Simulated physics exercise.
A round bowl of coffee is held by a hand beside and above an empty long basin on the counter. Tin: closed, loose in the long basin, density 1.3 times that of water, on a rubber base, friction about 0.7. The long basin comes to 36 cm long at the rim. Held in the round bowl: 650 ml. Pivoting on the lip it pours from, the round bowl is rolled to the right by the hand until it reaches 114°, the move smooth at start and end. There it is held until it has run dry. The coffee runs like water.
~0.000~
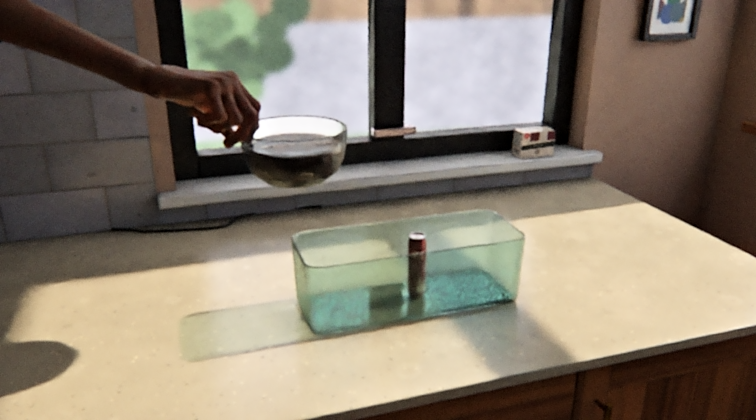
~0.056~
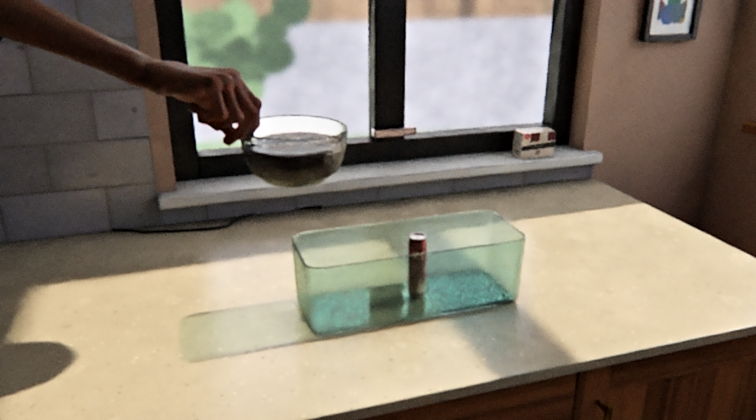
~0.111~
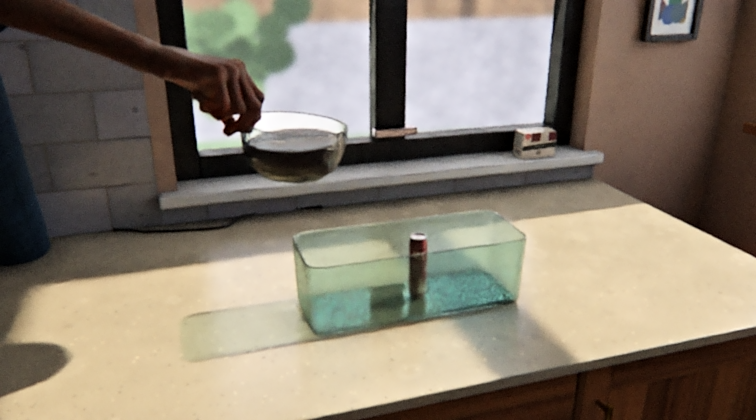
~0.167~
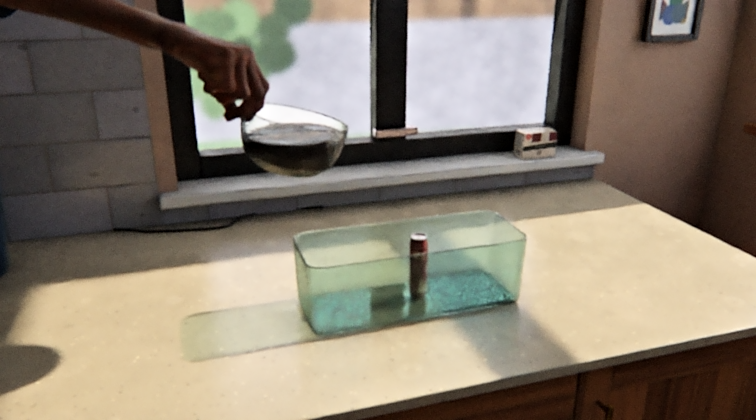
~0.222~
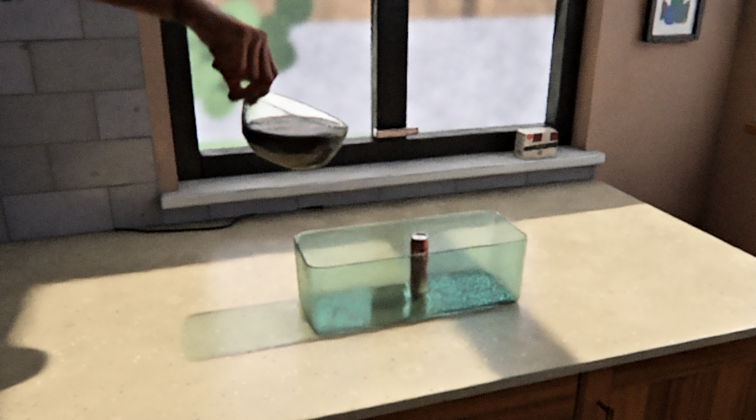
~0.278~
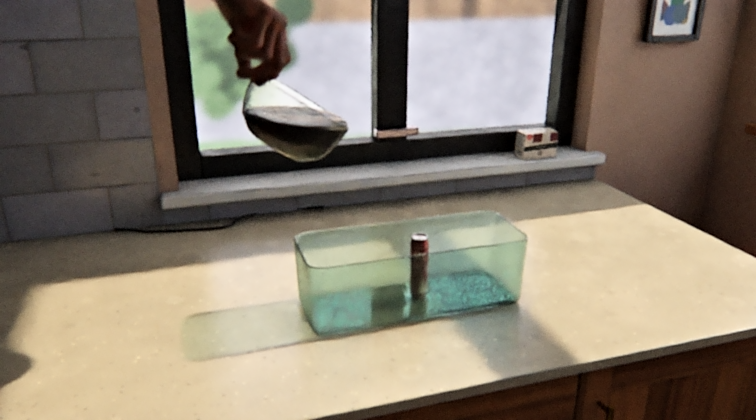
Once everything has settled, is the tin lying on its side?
It never tilts over.
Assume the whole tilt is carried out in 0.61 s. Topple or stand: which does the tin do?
Outcome - the tin remains standing.
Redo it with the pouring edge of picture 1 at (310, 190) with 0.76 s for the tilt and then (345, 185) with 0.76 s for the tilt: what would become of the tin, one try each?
Try 1: Still standing; try 2: Tipped over.
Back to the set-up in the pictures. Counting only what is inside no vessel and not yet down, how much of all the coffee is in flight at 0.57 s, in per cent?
Roughly 68 %.
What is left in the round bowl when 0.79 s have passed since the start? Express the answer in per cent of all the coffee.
0 per cent or so.
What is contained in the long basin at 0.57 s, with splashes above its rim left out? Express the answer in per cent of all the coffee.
Near 6 in a hundred.
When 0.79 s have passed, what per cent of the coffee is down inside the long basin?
Reading: Approx. 86 %.
By 0.57 s the tilt is 98° and 27 per cent is still to pour; the tin stands where it began.
By 0.79 s the tilt is 114° and 0 per cent is still to pour; the tin stands where it began.
By 1.01 s the tilt is 114° and 0 per cent is still to pour; the tin stands where it began.
By 1.26 s the tilt is 114° and 0 per cent is still to pour; the tin stands where it began.
At rest the tin stands where it began.
